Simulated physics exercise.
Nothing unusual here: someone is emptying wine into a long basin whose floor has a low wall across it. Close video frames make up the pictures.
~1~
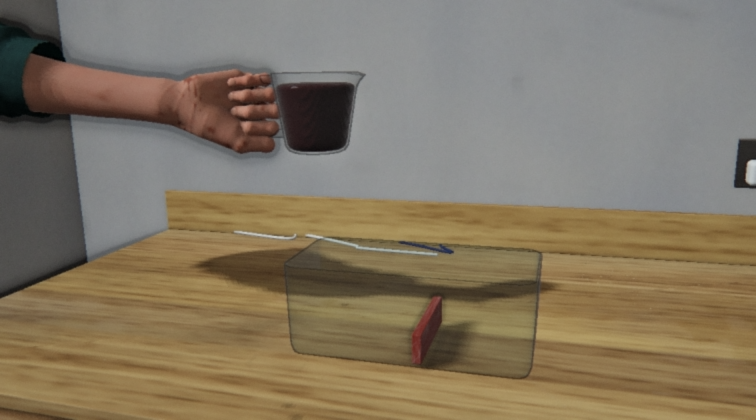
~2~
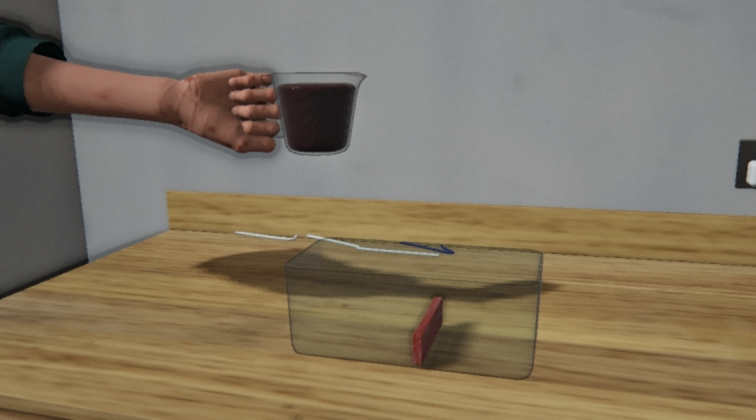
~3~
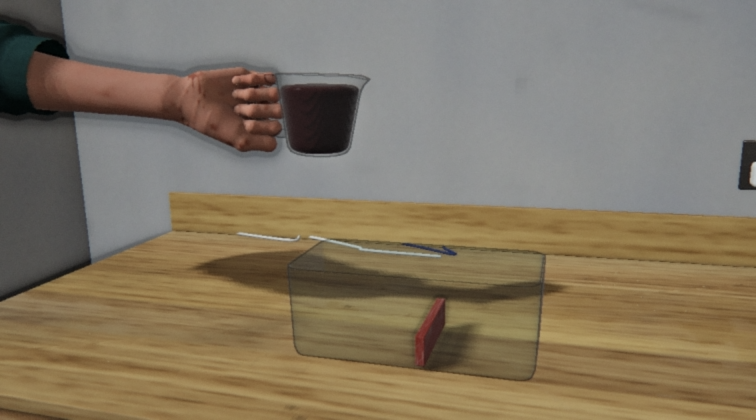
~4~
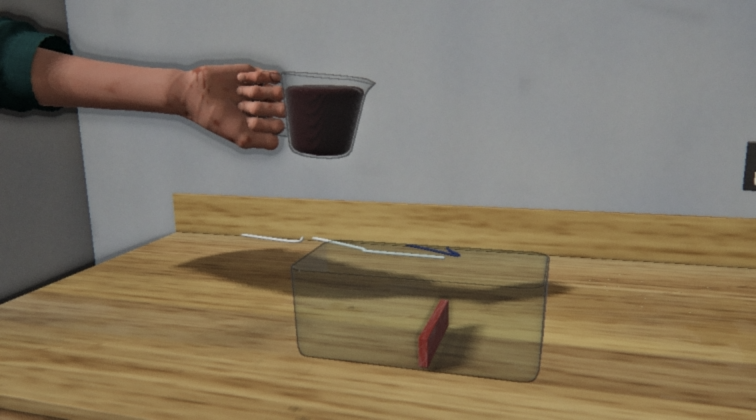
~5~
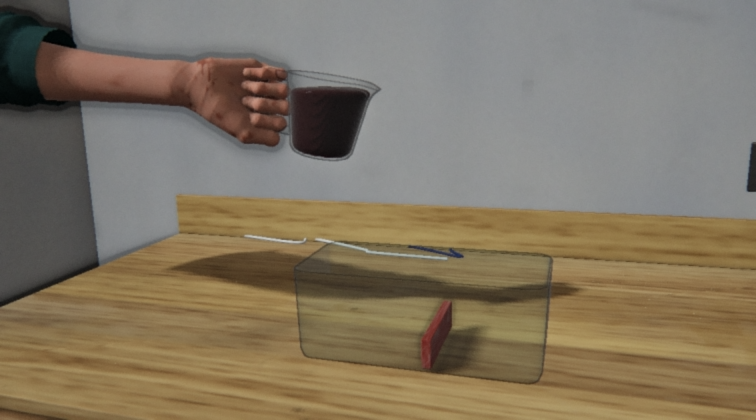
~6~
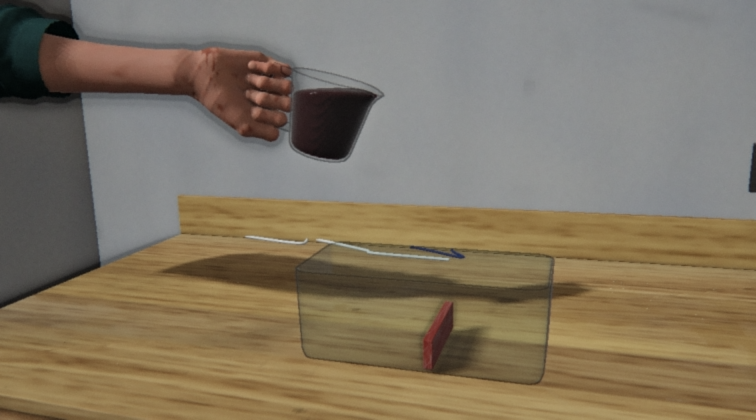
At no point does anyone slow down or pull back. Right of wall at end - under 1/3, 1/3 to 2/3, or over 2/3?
A third to two thirds.
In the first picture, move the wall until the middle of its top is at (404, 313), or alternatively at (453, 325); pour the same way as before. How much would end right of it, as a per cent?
Try one about 85 %, try two about 10 %.
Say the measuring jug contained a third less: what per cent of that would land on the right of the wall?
Roughly 15 %.
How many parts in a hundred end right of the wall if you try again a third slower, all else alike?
I'd say roughly 55 in every hundred ends up there.
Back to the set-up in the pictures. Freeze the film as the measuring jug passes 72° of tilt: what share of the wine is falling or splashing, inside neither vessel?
Close to 30 per cent.
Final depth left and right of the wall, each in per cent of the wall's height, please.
Left part: 30 per cent; right part: 30.
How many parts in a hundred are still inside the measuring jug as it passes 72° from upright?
It still holds around 65 per cent there.
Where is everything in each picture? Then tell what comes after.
In the first frame, it leans 0°; its right rim is at (365, 74); the wine meets the walls at (281, 85) and (355, 84); the long basin's rim runs from (303, 252) to (539, 268); the wall's top is at (428, 316).
In the second frame, it leans 1°; its right rim is at (366, 75); the wine meets the walls at (282, 86) and (357, 85).
In the third frame, it leans 3°; its right rim is at (370, 78); the wine meets the walls at (285, 86) and (360, 88).
In the fourth frame, it leans 6°; its right rim is at (375, 83); the wine meets the walls at (291, 88) and (365, 89).
In the fifth frame, it leans 10°; its right rim is at (380, 89); the wine meets the walls at (296, 89) and (371, 91).
In the sixth frame, it leans 16°; its right rim is at (384, 95); the wine meets the walls at (299, 92) and (378, 93).
A moment on, the measuring jug is tipped part way and 63 per cent is still to pour, 3 is left of the wall and 5 right of it.
Next, the measuring jug is tipped right over and 12 per cent is still to pour, 26 is left of the wall and 39 right of it.
Then the measuring jug is tipped right over and 0 per cent is still to pour, 53 is left of the wall and 44 right of it.
Later the measuring jug is tipped right over and 0 per cent is still to pour, 53 is left of the wall and 45 right of it.
At rest 53 per cent lies left of the wall, 45 right of it and 2 outside.
